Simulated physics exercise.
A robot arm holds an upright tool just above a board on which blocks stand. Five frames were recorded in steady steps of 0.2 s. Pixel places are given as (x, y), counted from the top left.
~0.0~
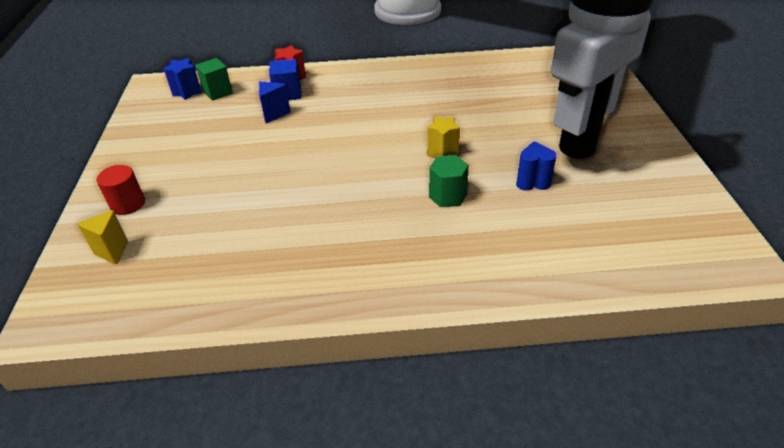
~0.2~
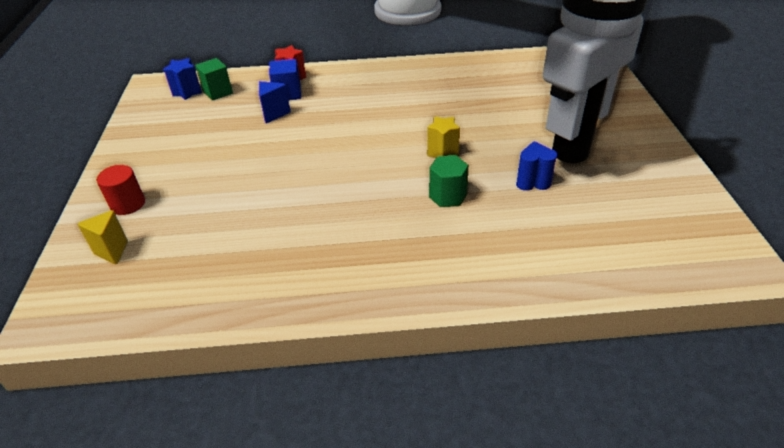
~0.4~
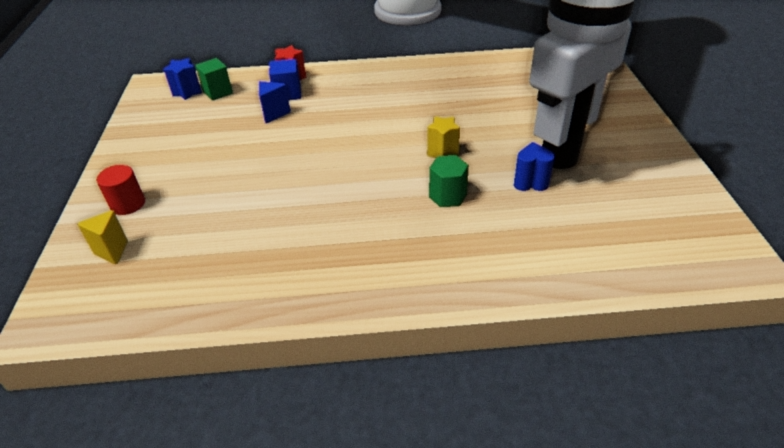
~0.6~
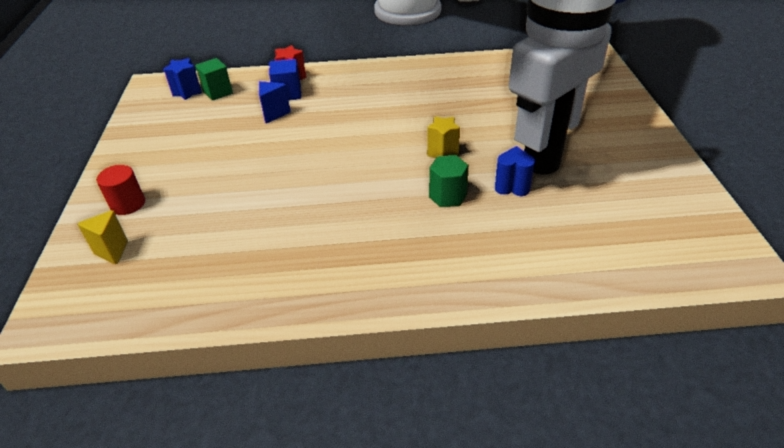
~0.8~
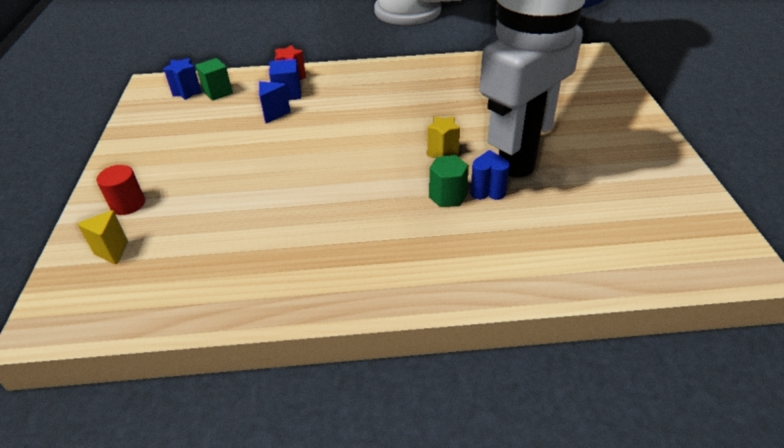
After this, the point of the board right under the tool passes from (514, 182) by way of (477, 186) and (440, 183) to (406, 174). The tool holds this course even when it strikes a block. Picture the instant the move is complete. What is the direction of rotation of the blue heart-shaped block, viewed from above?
From above, the blue heart-shaped block will be seen to turn anti-clockwise.
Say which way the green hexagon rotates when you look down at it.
Clockwise.
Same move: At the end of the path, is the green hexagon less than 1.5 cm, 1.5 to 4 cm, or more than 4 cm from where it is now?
Travels 1.5 to 4 cm.
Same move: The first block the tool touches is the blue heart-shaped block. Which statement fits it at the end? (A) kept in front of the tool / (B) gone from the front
Letter B.
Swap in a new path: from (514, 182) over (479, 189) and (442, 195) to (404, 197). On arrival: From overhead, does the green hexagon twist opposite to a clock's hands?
No, it doesn't check out.
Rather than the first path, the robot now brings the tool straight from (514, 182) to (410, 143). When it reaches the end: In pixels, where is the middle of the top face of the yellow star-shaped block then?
It ends at (391, 103).
The first path, step by step. One third of the way, tool (478, 171); green hexagon (426, 170), turned 45° clockwise; blue heart-shaped block (460, 171), turned 20° anticlockwise.
Two thirds of the way, tool (439, 168); green hexagon (420, 171), turned 40° clockwise; blue heart-shaped block (455, 176), turned 30° anticlockwise.
At the end, tool (406, 159); yellow star-shaped block unmoved; green hexagon (418, 172), turned 30° clockwise; blue heart-shaped block (455, 176), turned 30° anticlockwise.
